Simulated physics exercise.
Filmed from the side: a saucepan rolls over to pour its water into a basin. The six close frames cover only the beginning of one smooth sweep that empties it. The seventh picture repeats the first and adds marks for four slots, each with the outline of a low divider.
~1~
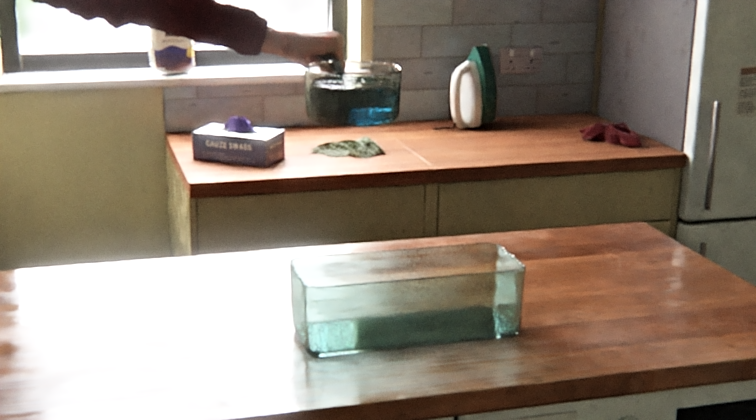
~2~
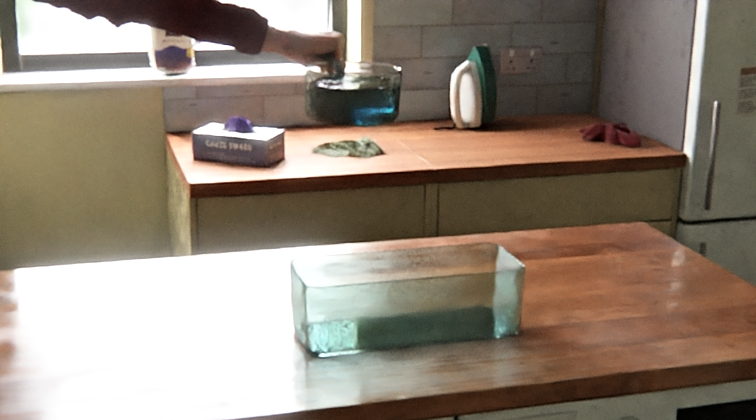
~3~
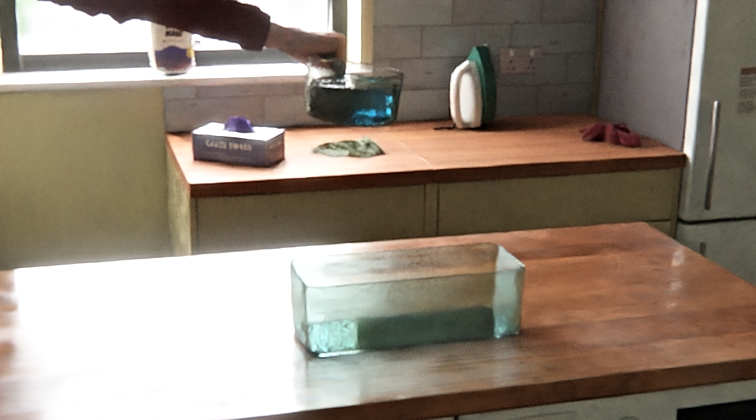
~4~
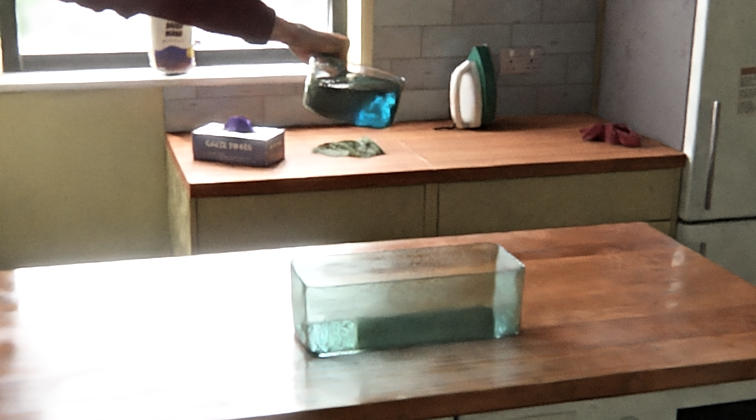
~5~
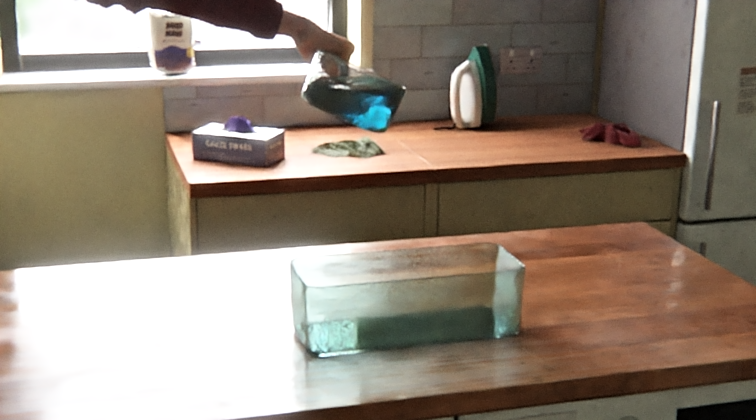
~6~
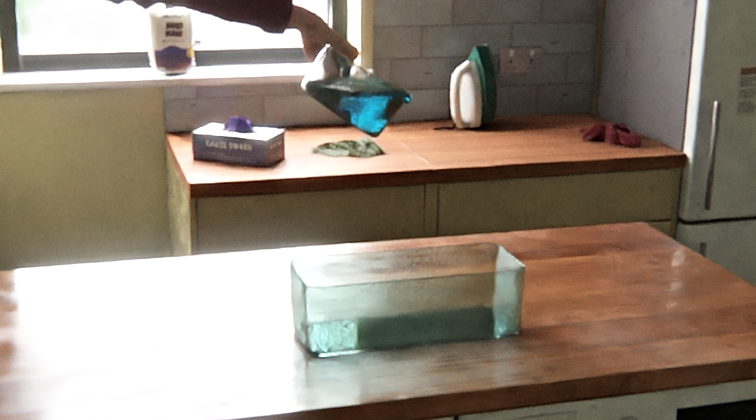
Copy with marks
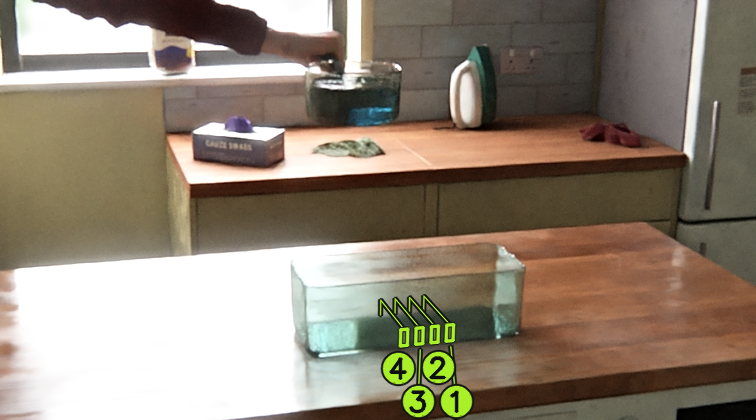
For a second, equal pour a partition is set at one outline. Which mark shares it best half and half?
1.
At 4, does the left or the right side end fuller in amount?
The right one.
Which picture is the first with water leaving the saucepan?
Picture 6.
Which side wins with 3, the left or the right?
More ends on the right.
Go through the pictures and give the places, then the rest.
In the first picture, upright, lip at (397, 66); basin from (306, 355) to (519, 333); nothing has left yet.
In the second picture, upright, lip at (398, 68); nothing has left yet.
In the third picture, tipped about 6°, lip at (399, 72); nothing has left yet.
In the fourth picture, tipped about 14°, lip at (401, 78); nothing has left yet.
In the fifth picture, tipped about 24°, lip at (402, 86); nothing has left yet.
In the sixth picture, tipped about 35°, lip at (402, 97); water is over the lip, down to (402, 97).
In lime, 1 at (450, 346); 2 at (435, 347); 3 at (420, 349); 4 at (404, 351).
With 1, about 49 % ends left of the wall and 49 % right of it.
With 2, about 30 % ends left of the wall and 67 % right of it; 3 % is lost outside.
With 3, about 18 % ends left of the wall and 79 % right of it; 3 % is lost outside.
With 4, about 16 % ends left of the wall and 80 % right of it; 4 % is lost outside.
